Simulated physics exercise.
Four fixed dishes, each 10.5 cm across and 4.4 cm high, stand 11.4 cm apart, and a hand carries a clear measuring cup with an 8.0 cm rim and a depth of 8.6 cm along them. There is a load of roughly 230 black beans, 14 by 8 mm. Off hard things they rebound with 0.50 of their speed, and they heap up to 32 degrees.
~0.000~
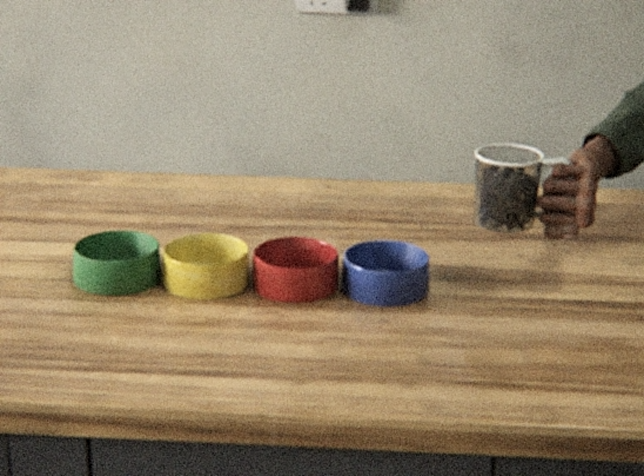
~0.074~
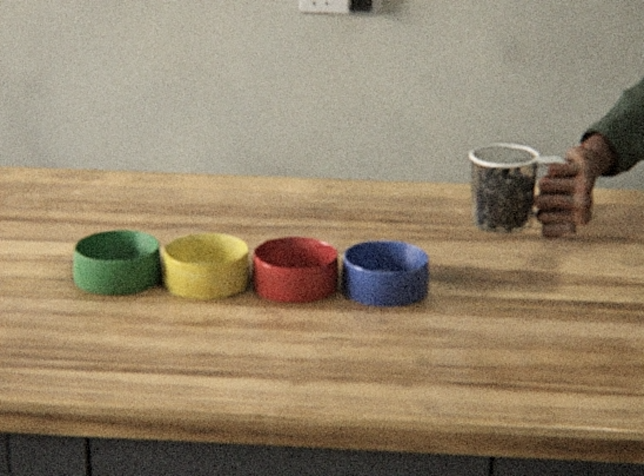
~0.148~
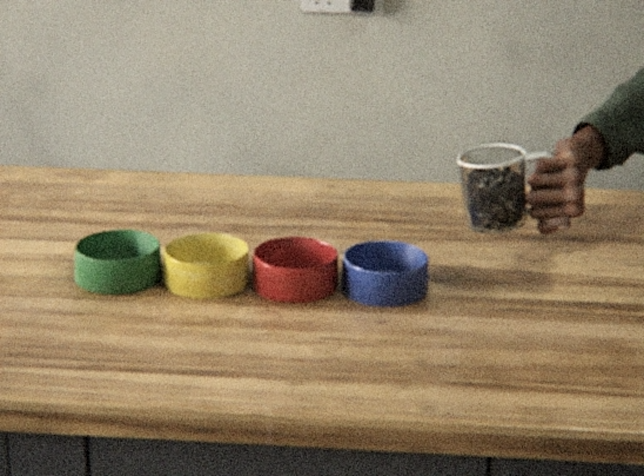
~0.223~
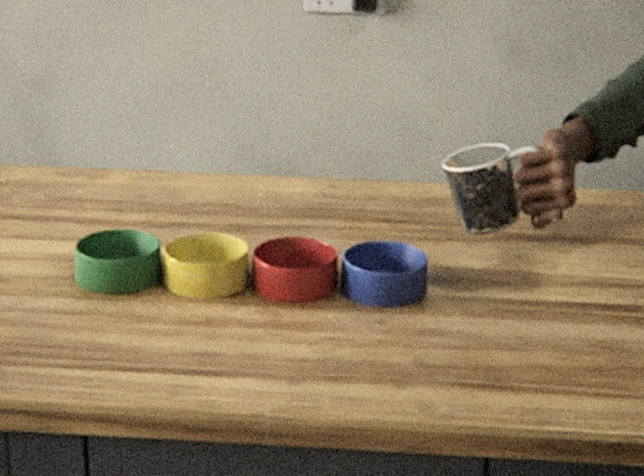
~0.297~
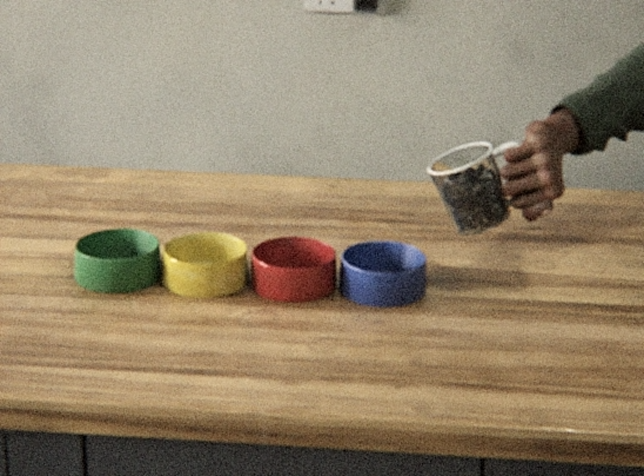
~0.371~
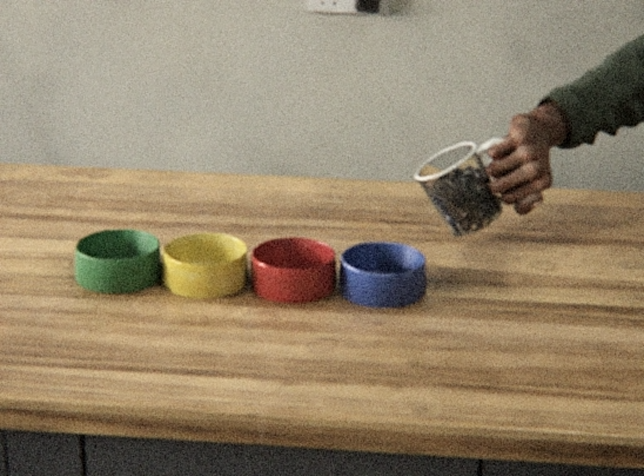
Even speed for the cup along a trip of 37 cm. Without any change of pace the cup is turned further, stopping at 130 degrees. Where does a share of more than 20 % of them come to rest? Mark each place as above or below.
Marks: Red above, blue below, green below, yellow below, counter below.
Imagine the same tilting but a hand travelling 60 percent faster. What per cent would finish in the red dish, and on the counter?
Result - red dish: 0; counter: 10.
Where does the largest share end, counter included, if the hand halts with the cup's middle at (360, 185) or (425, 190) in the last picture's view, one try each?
Red, then blue.
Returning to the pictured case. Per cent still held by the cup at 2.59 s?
Some 0 per cent of the load.
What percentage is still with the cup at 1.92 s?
About 0 %.
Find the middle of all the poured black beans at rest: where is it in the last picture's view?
Close to pixel (285, 268).
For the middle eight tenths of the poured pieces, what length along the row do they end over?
Roughly 5 centimetres.
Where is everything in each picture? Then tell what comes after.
Cup at (507, 188), tilt 0 degrees, lip at (476, 154), moved 0.0 cm; middle of the pieces at (504, 201); blue dish at (386, 256); red dish at (296, 253); yellow dish at (206, 250); green dish at (116, 246), in the first frame.
Cup at (503, 189), tilt 2 degrees, lip at (471, 156), moved 0.4 cm; middle of the pieces at (501, 201), in the second frame.
Cup at (494, 189), tilt 9 degrees, lip at (458, 159), moved 1.4 cm; middle of the pieces at (493, 202), in the third frame.
Cup at (483, 190), tilt 16 degrees, lip at (444, 164), moved 2.6 cm; middle of the pieces at (485, 202), in the fourth frame.
Cup at (472, 190), tilt 23 degrees, lip at (429, 169), moved 3.8 cm; middle of the pieces at (475, 201), in the fifth frame.
Cup at (461, 191), tilt 30 degrees, lip at (416, 176), moved 5.0 cm; middle of the pieces at (466, 202); blue dish at (383, 258); red dish at (294, 254); yellow dish at (205, 249); green dish at (117, 245). Its pace works out near 100 degrees a second; the hand travels 16 cm a second, in the sixth frame.
After 1.30 s, tilt 122 degrees; cup holds 55 %, red 40 %.
After 1.92 s, tilt 130 degrees; cup holds 0 %, red 100 %.
After 2.59 s, tilt 130 degrees; cup holds 0 %, red 100 %.
By 2.9 s all is still; red 100 %, blue 0 %, green 0 %, yellow 0 %, counter 0 %.
